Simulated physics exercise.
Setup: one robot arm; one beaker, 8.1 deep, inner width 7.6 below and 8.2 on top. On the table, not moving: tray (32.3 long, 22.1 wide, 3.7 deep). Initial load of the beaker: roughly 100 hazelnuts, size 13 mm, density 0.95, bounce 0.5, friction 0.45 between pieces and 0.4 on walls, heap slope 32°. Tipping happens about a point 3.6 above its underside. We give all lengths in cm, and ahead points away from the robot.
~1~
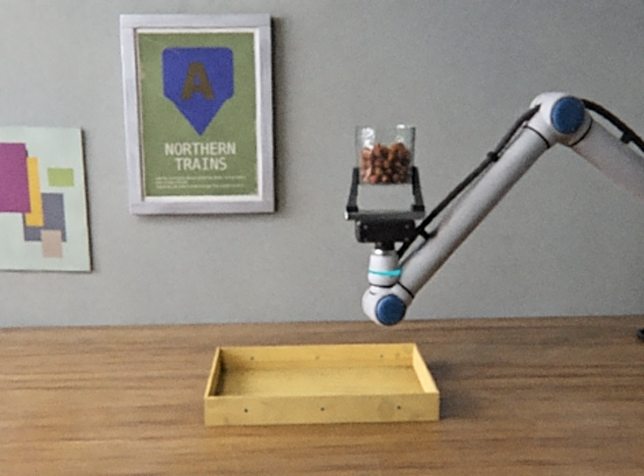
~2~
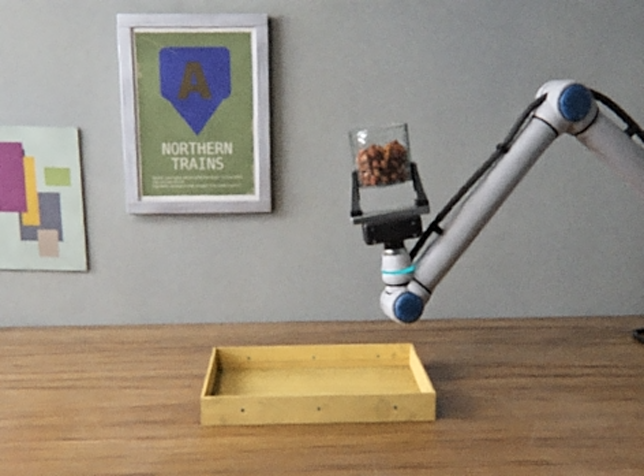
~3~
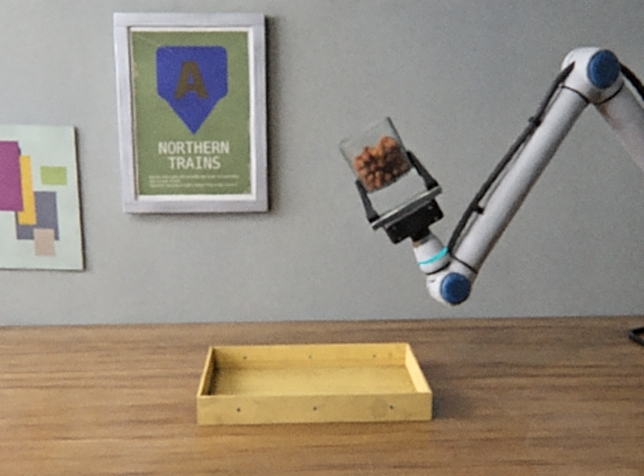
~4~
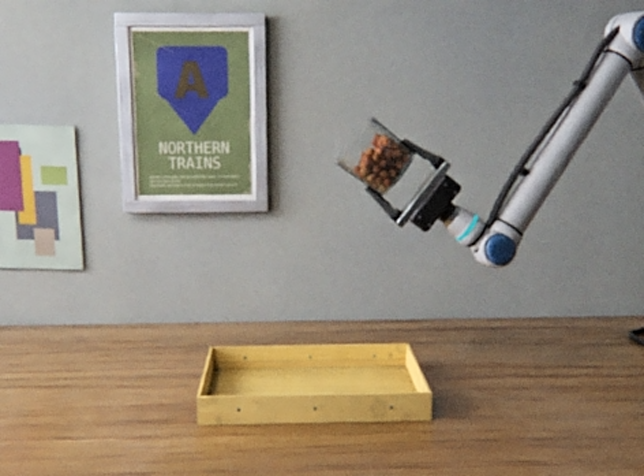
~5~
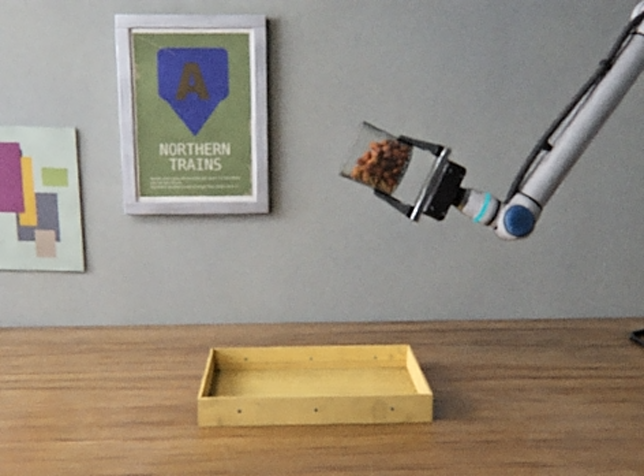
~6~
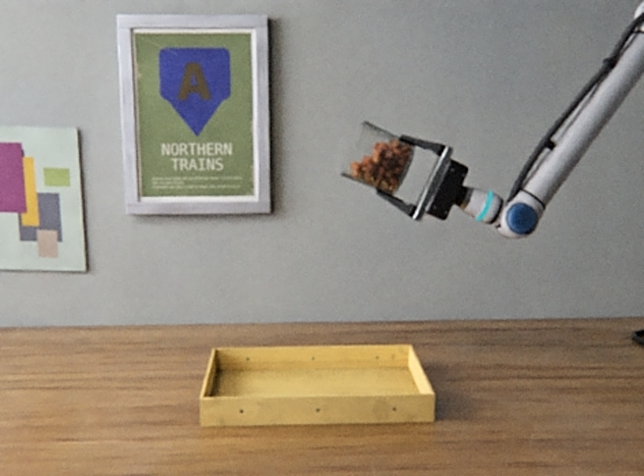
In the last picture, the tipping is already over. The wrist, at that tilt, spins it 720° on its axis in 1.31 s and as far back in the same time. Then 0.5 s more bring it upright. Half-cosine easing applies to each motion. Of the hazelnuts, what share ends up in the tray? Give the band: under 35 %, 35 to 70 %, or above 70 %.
The band is under 35 %.
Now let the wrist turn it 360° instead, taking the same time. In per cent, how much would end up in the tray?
Around 10 %.
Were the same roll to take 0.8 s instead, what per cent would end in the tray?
Then about 5 per cent.
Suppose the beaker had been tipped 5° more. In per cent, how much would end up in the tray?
Roughly 25 per cent then.
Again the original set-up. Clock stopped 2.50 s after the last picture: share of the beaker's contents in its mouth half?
I reckon roughly 25 per cent.
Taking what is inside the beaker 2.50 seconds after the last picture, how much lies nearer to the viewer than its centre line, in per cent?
My guess would be around 35 per cent.
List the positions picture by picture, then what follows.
The first picture shows the beaker middle at (385, 157), upright; upper third of the load around (387, 155), from x 365 to 405, top at y 150; 98 in the beaker.
The second picture shows the beaker middle at (382, 157), tipped 8°; upper third of the load around (384, 155), from x 360 to 405, top at y 145.
The third picture shows the beaker middle at (377, 157), tipped 29°; upper third of the load around (384, 153), from x 360 to 405, top at y 140.
The fourth picture shows the beaker middle at (377, 158), tipped 52°; upper third of the load around (387, 152), from x 360 to 405, top at y 140.
The fifth picture shows the beaker middle at (377, 160), tipped 65°; upper third of the load around (388, 153), from x 355 to 405, top at y 145.
The sixth picture shows the beaker middle at (379, 160), tipped 66°; upper third of the load around (391, 154), from x 355 to 405, top at y 145; 98 in the beaker.
Then, 1.25 s on, tipped 66°, highest piece 38 above the table; 94 in the beaker, 4 in the tray.
Then, 2.50 s on, tipped 66°, highest piece 39 above the table; 90 in the beaker, 6 in the tray, 2 in flight or on a rim.
Then, 3.32 s on, upright, highest piece 39 above the table; 90 in the beaker, 8 in the tray.
Then, 4.02 s on, upright, highest piece 39 above the table; 90 in the beaker, 8 in the tray.
In the end, 90 in the beaker, 8 in the tray. That is 8 % in the tray.
